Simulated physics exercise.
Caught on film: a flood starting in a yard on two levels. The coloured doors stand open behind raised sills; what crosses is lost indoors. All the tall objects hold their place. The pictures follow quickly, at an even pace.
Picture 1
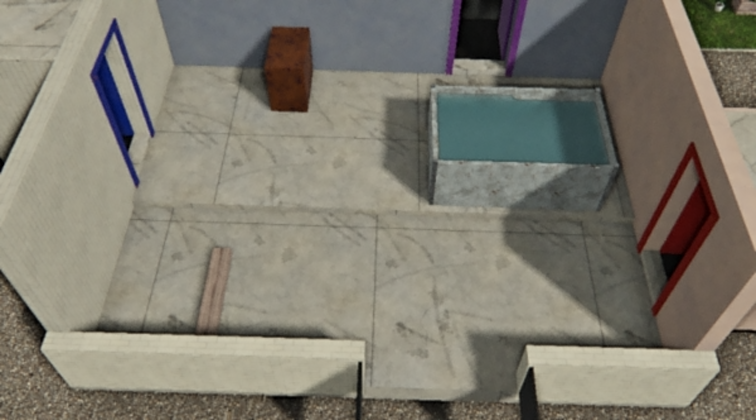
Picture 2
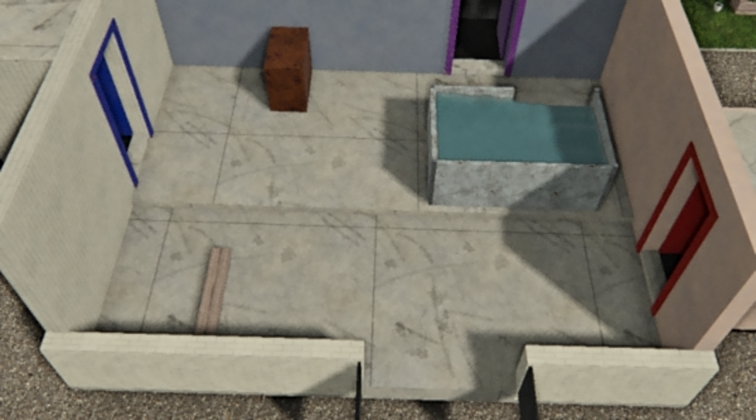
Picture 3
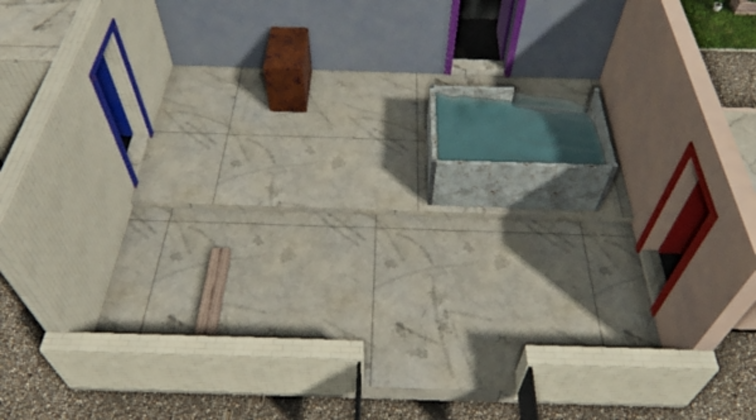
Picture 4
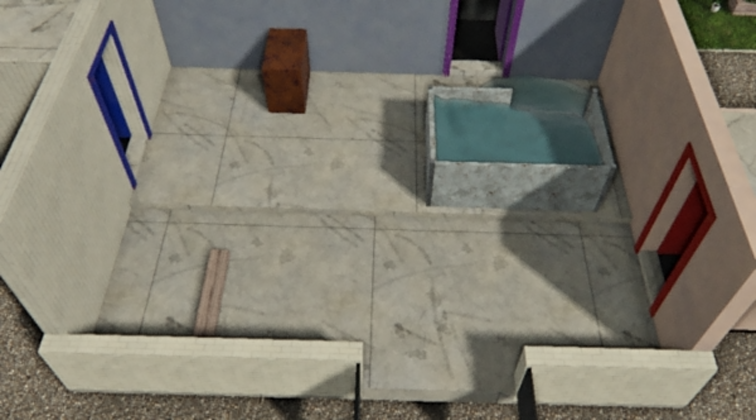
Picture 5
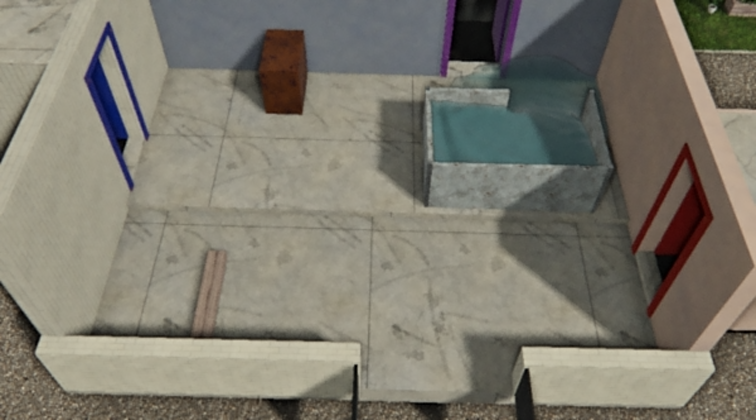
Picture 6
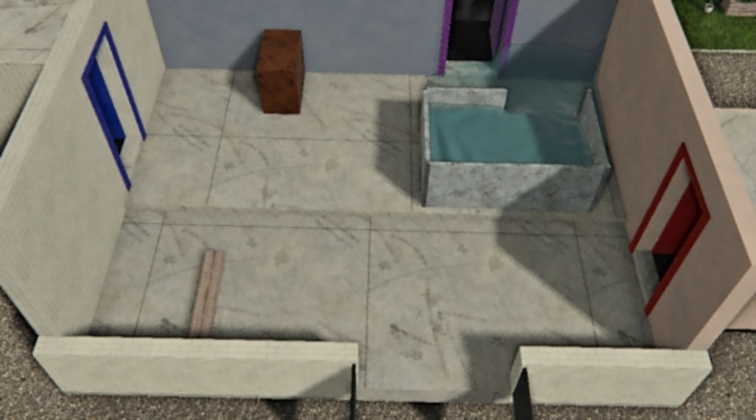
Stone tank of blue-green water pouring out through a gap in its far side, spreading across the walled yard's back right corner.
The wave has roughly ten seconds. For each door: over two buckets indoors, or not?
In the end: The red door stays under that; the purple door takes more than that; the blue door stays under that.
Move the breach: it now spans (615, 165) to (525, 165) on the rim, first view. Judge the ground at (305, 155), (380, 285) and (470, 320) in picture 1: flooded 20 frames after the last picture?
In turn: Clear, awash, under water.
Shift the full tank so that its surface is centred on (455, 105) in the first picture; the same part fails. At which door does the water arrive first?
The purple-painted one.
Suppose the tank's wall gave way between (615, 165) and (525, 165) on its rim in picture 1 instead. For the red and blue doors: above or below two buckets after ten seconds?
Then: Red goes over, blue stays under.
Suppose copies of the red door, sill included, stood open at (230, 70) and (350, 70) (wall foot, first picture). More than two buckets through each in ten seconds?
In that order: Lets less in, is over.
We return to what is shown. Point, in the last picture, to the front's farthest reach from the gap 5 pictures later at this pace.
At about (324, 74).
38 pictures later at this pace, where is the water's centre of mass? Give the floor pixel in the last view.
Close to (405, 188).
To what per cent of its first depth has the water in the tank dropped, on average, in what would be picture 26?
Roughly 30 per cent.
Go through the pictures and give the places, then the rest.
In the first picture, still water in the open tank at (519, 129).
In the second picture, water pours out on the open tank's far side and has run to a hidden place.
In the third picture, the front is at a hidden place, out from the gap on the open tank's far side.
In the fourth picture, the front is at (503, 78), out from the gap on the open tank's far side.
In the fifth picture, water pours out on the open tank's far side and has run to (462, 78).
In the sixth picture, water pours out on the open tank's far side and has run to (432, 77).
A moment on, water covers 15 % of the floor; the red door not reached, the purple door over two buckets in, the blue door not reached.
Next, water covers 25 % of the floor; the red door wet at the sill, nothing in, the purple door over two buckets in, the blue door not reached.
Then, water covers 50 % of the floor; the red door under two buckets in, the purple door far over two buckets in, the blue door not reached.
Later, water covers 85 % of the floor; the red door under two buckets in, the purple door far over two buckets in, the blue door wet at the sill, nothing in.
In the end, water covers 95 % of the floor; the red door under two buckets in, the purple door far over two buckets in, the blue door wet at the sill, nothing in.
